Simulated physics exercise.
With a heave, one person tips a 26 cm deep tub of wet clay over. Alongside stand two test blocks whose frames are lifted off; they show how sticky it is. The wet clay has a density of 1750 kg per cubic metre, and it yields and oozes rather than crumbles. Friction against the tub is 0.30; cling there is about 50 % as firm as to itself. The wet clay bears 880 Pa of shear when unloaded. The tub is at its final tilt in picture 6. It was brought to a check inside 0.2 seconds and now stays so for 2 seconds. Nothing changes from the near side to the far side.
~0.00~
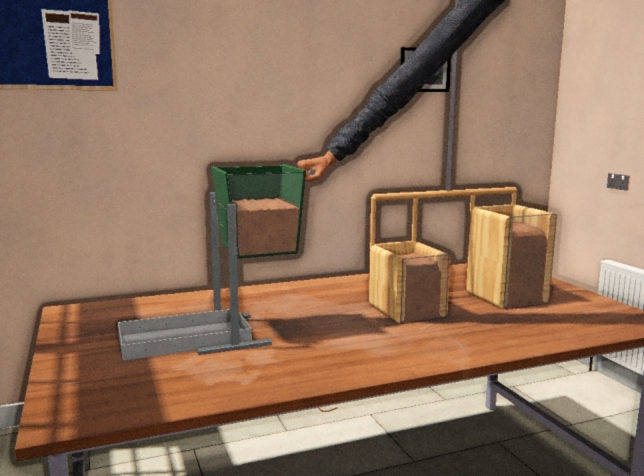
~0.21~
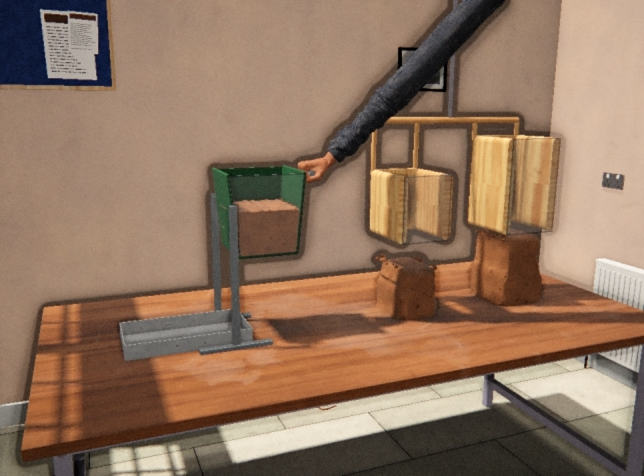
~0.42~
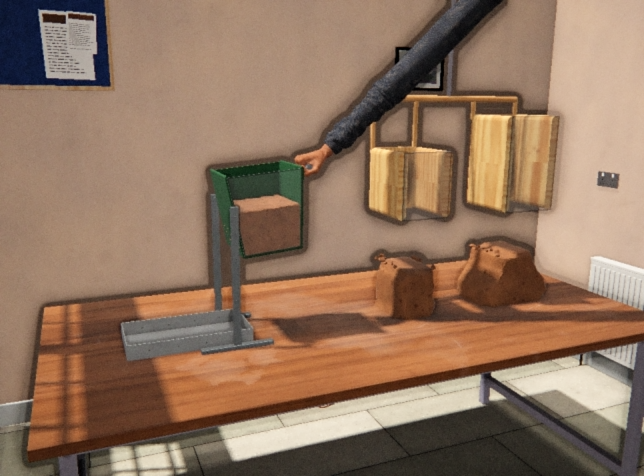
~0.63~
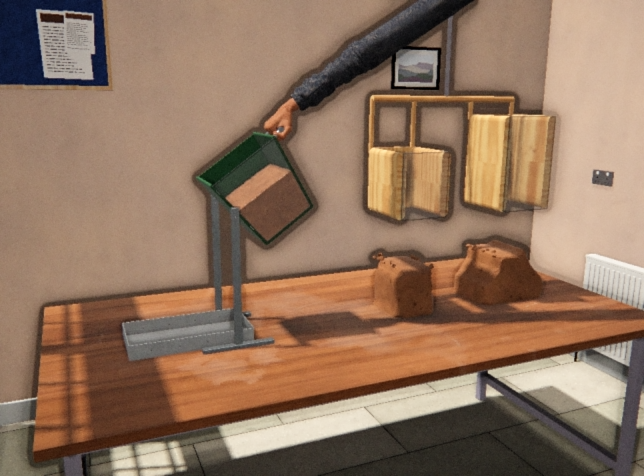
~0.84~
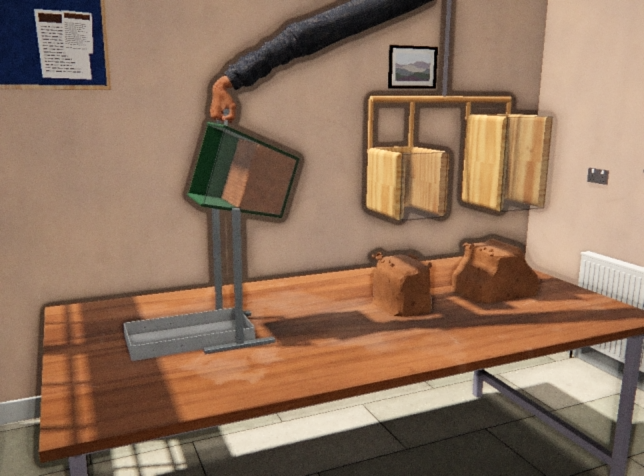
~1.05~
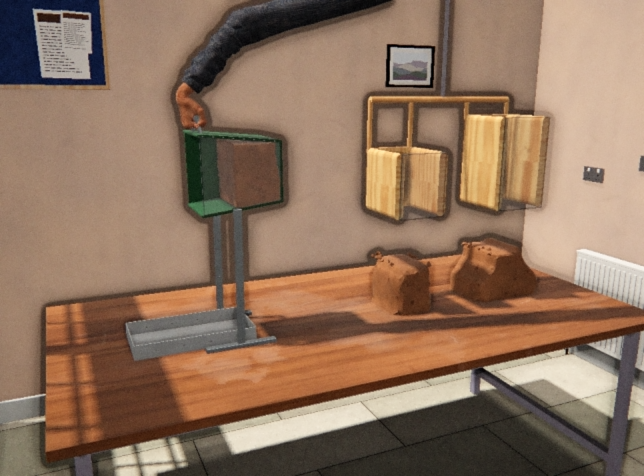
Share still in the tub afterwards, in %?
100 %.
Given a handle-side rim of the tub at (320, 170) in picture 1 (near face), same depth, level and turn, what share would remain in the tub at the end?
Then near 60 % stays in the tub.
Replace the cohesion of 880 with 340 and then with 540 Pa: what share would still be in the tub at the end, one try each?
65 %, then 75 %.
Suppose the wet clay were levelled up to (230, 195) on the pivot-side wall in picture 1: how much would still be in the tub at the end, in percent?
I'd say close to 100 % stays in the tub.
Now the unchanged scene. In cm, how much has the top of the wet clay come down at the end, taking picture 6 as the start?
Roughly 4 cm.
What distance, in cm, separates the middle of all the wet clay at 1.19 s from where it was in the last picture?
It has gone close to 2 cm.
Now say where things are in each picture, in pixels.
Handle-side rim at (303, 172), tilt 0 degrees; top of the wet clay at (238, 210); blocks stand 19 cm, 30 cm (left to right), in the first frame.
Handle-side rim at (304, 173), tilt 0 degrees; top of the wet clay at (239, 212); blocks stand 19 cm, 27 cm (left to right), in the second frame.
Handle-side rim at (301, 168), tilt 5 degrees; top of the wet clay at (296, 204); blocks stand 19 cm, 21 cm (left to right), in the third frame.
Handle-side rim at (273, 138), tilt 35 degrees; top of the wet clay at (287, 172); blocks stand 19 cm, 21 cm (left to right), in the fourth frame.
Handle-side rim at (224, 128), tilt 72 degrees; top of the wet clay at (257, 146); blocks stand 19 cm, 21 cm (left to right), in the fifth frame.
Handle-side rim at (199, 138), tilt 91 degrees; top of the wet clay at (242, 144); blocks stand 19 cm, 21 cm (left to right), in the sixth frame.
After 1.19 s, the tub is at 91 degrees and holds 100 %.
After 1.36 s, the tub is at 91 degrees and holds 100 %.
After 1.53 s, the tub is at 91 degrees and holds 100 %.
After 1.70 s, the tub is at 91 degrees and holds 100 %.
After 3.05 s, at the end, the tub is at 91 degrees and holds 100 %.
